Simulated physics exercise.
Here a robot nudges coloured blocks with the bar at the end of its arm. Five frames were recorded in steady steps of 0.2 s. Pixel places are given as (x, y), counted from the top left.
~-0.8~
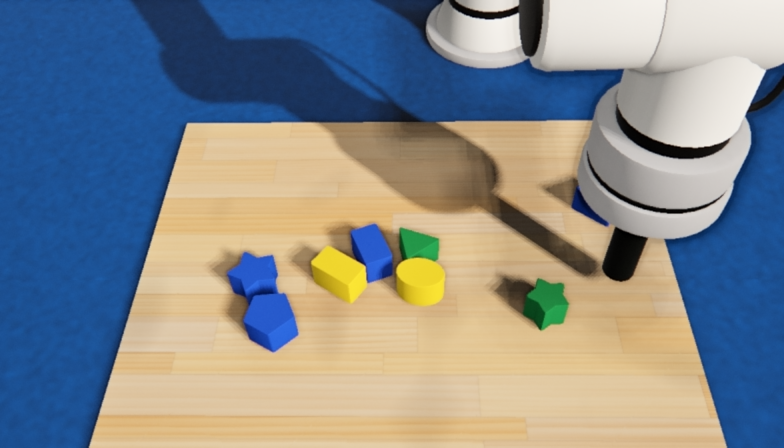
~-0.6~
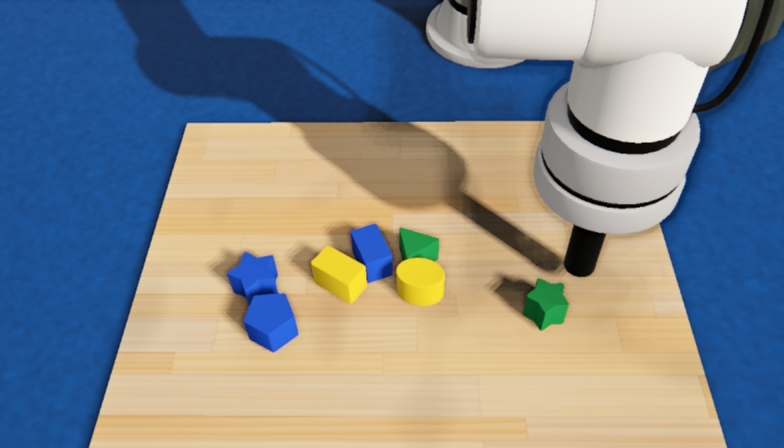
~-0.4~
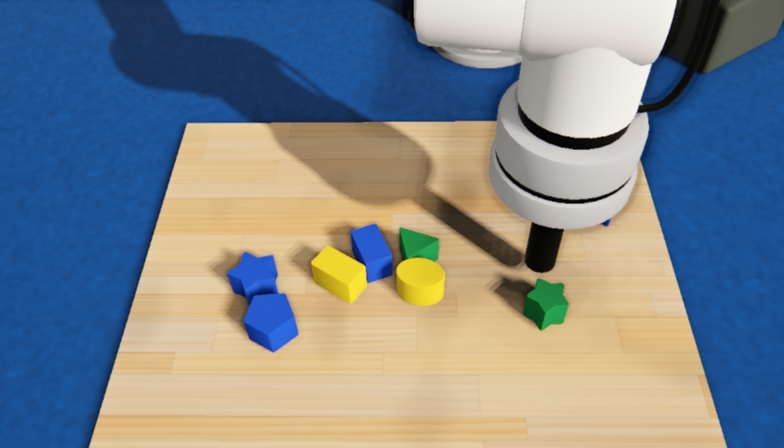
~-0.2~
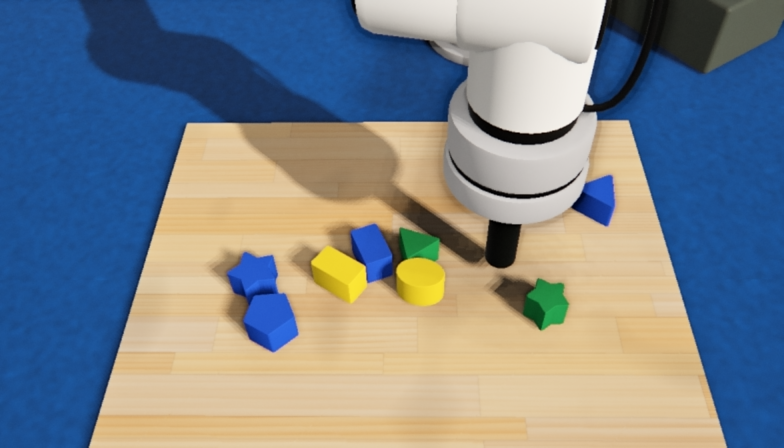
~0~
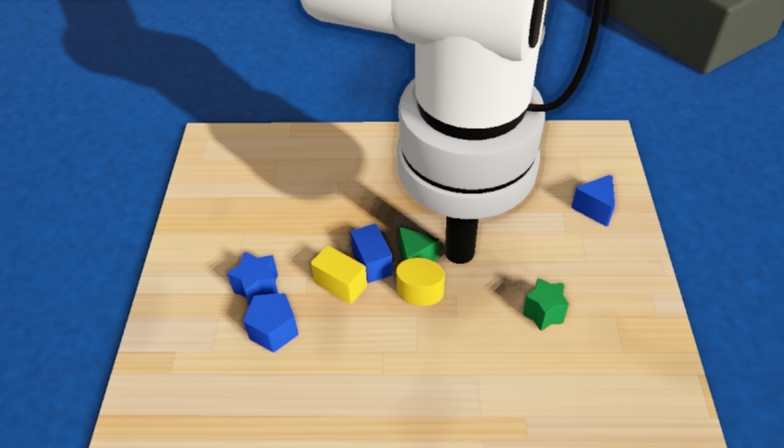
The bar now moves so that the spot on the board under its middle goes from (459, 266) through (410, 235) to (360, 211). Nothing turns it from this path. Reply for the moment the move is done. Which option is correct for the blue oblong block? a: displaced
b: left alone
The one that fits is a, displaced.
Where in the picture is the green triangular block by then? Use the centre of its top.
It will likely be found at (369, 218).
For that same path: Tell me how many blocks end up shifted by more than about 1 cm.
The result: Two blocks.
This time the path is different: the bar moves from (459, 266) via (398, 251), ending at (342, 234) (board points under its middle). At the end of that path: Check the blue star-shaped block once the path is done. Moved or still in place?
My prediction: It remains in place.
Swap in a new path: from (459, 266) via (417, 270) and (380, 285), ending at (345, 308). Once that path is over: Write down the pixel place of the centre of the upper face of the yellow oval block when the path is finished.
My best guess is (398, 290).
What follows on the original path. One third of the way, bar (425, 230); blue oblong block (364, 245), turned 15° anticlockwise; green triangular block (395, 234), turned 45° anticlockwise.
Two thirds of the way, bar (393, 212); blue oblong block (355, 248), turned 35° anticlockwise; green triangular block (374, 223), turned 95° anticlockwise.
At the end, bar (359, 197); blue oblong block (355, 248), turned 35° anticlockwise; green triangular block (369, 218), turned 120° anticlockwise; yellow oval block not moved.
